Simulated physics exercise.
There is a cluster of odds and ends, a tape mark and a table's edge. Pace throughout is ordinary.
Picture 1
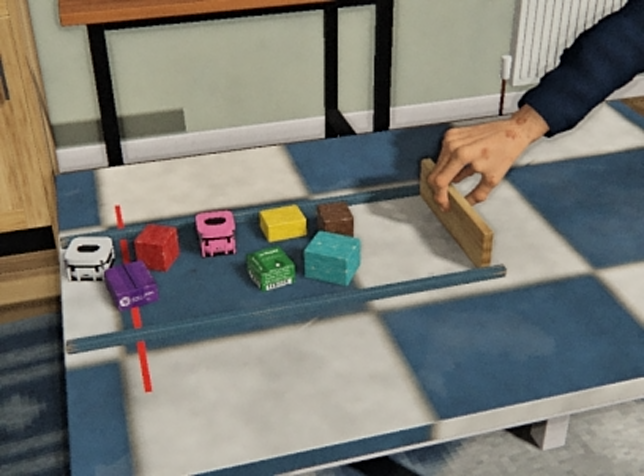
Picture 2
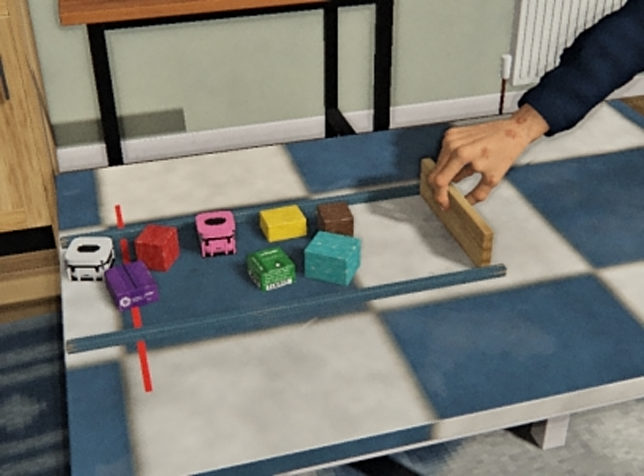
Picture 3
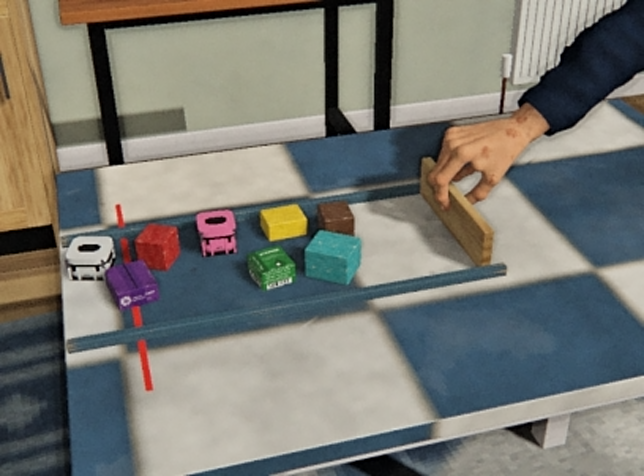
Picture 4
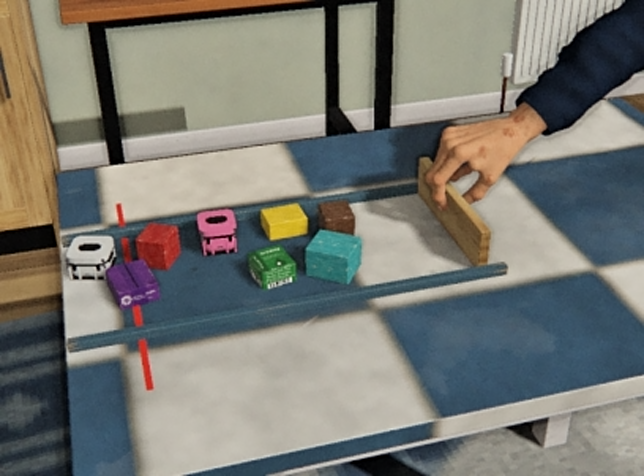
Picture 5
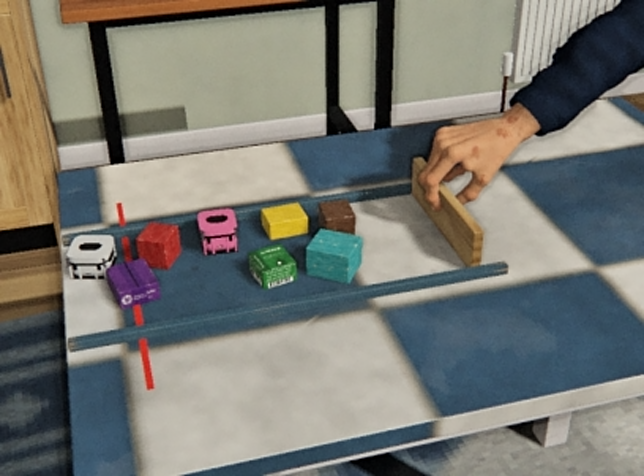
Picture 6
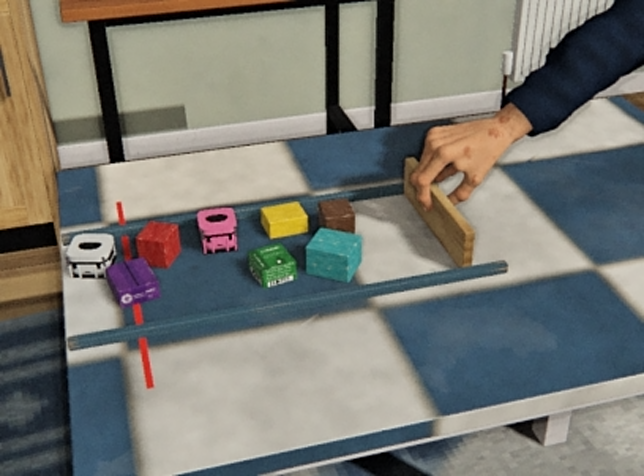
A hand held a wooden board upright on a checkered table, then slid it slightly left toward a cluster of colorful blocks and small boxes, which stayed put near a red tape mark.
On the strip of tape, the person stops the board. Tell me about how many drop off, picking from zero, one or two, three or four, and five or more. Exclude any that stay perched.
I predict the count lost over the end will be three or four.
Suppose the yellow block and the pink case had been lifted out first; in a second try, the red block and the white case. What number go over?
You'd get 2 in the first case and 1 in the second one.
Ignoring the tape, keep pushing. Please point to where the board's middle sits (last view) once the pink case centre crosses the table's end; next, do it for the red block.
The middle is at (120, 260) when it's the pink case, and at (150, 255) when it's the red block.
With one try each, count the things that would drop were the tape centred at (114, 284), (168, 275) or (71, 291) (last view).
Per try in turn: 5, 1, 8.
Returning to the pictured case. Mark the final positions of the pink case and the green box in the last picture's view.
About (72, 256), and the other about (79, 288).
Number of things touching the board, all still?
3 in contact.
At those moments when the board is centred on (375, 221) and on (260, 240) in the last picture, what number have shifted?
Up to then 0, and up to the other point 6.
Soon after, none off yet; white case at rest near (92, 256); purple box at rest near (132, 282); red block at rest near (159, 245).
Then, none off yet; white case at rest near (92, 256); purple box moving near (126, 288); red block moved about its own width near (132, 253).
At rest, the number that fall off is three or four; fallen, red block, purple box and white case.
